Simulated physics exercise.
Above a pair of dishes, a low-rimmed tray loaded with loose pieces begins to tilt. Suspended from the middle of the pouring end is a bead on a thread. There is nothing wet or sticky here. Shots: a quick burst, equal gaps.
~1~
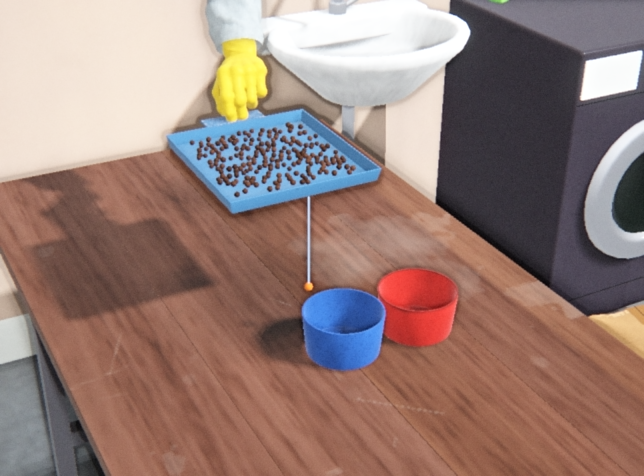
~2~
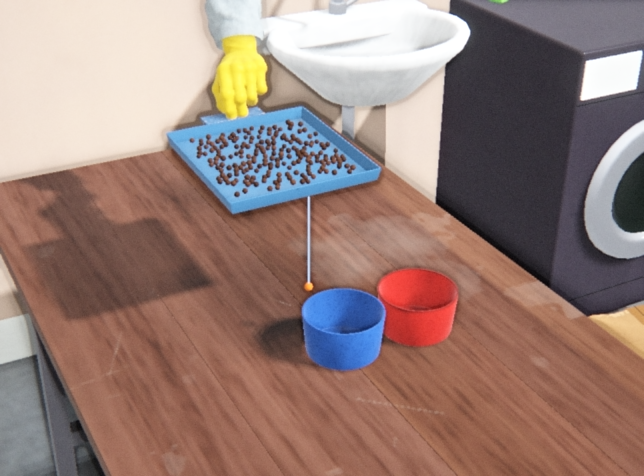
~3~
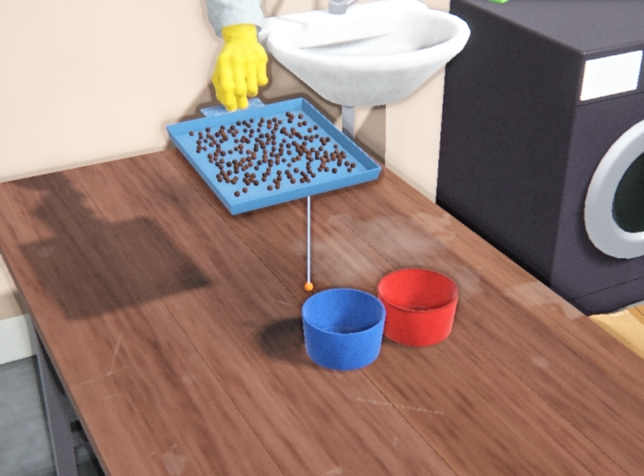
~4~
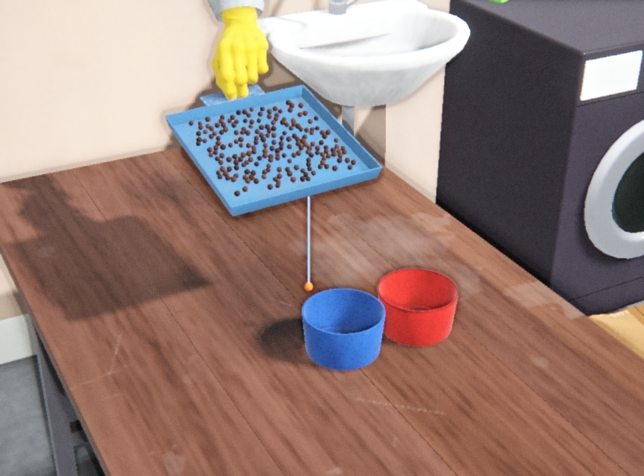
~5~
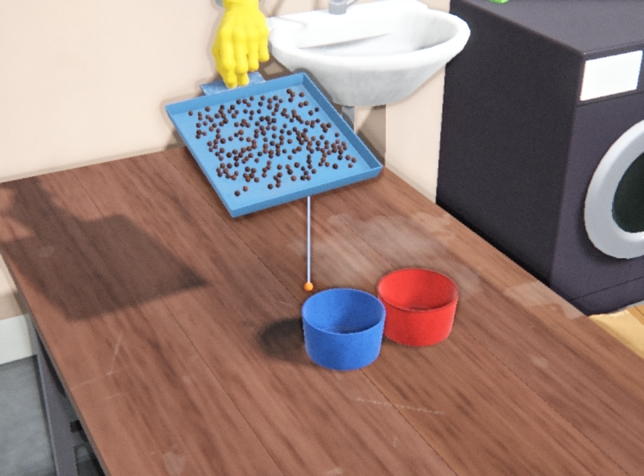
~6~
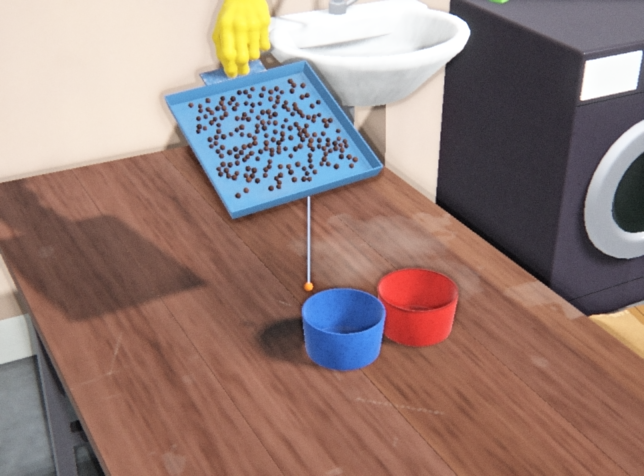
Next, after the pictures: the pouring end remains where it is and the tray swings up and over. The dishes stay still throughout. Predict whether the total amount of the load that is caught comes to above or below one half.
The catch is going to fall below what is lost.
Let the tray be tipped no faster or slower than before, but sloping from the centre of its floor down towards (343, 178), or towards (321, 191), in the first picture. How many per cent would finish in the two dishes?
The first try yields 30 percent and the second 80 percent.
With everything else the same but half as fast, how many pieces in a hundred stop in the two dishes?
That works out at some 20 per cent.
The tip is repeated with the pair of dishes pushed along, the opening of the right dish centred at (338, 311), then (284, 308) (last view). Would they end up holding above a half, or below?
A majority, then a majority.
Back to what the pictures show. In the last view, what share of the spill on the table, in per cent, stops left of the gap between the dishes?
Roughly 100 %.
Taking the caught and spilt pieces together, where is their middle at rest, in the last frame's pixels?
Close to (275, 370) in the last picture.
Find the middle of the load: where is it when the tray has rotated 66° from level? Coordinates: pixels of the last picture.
Close to (279, 193).
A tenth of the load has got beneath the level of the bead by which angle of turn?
About 75°.
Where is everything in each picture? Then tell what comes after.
Corners of the pouring end near (232, 201) and (377, 168), level; middle of the load near (272, 160), allspice berries; left dish near (363, 348); right dish near (439, 325); bead on its thread near (308, 287), in the first frame.
Corners of the pouring end near (233, 201) and (377, 168), level; middle of the load near (272, 158), in the second frame.
Corners of the pouring end near (233, 203) and (377, 167), tipped barely, lowest at the left corner; middle of the load near (272, 154), in the third frame.
Corners of the pouring end near (233, 205) and (378, 166), tipped a little, lowest at the left corner; middle of the load near (272, 149), in the fourth frame.
Corners of the pouring end near (233, 207) and (378, 166), tipped clearly, lowest at the left corner; middle of the load near (272, 143), in the fifth frame.
Corners of the pouring end near (233, 209) and (379, 165), tipped clearly, lowest at the left corner; middle of the load near (273, 140), a little on the move; left dish near (363, 348); right dish near (439, 325), in the sixth frame.
Shortly afterwards, tray tipped steeply; the bulk on the tray; only a few outside both; a little in the air.
Next, tray tipped past a quarter turn; near a quarter on the tray; a little in the left dish; near a quarter outside both; near half in the air.
Some moments later, tray tipped past a quarter turn; near a quarter in the left dish; the bulk outside both.
In the end, tray tipped past a quarter turn; near a quarter in the left dish; none at all in the right dish; the bulk outside both.
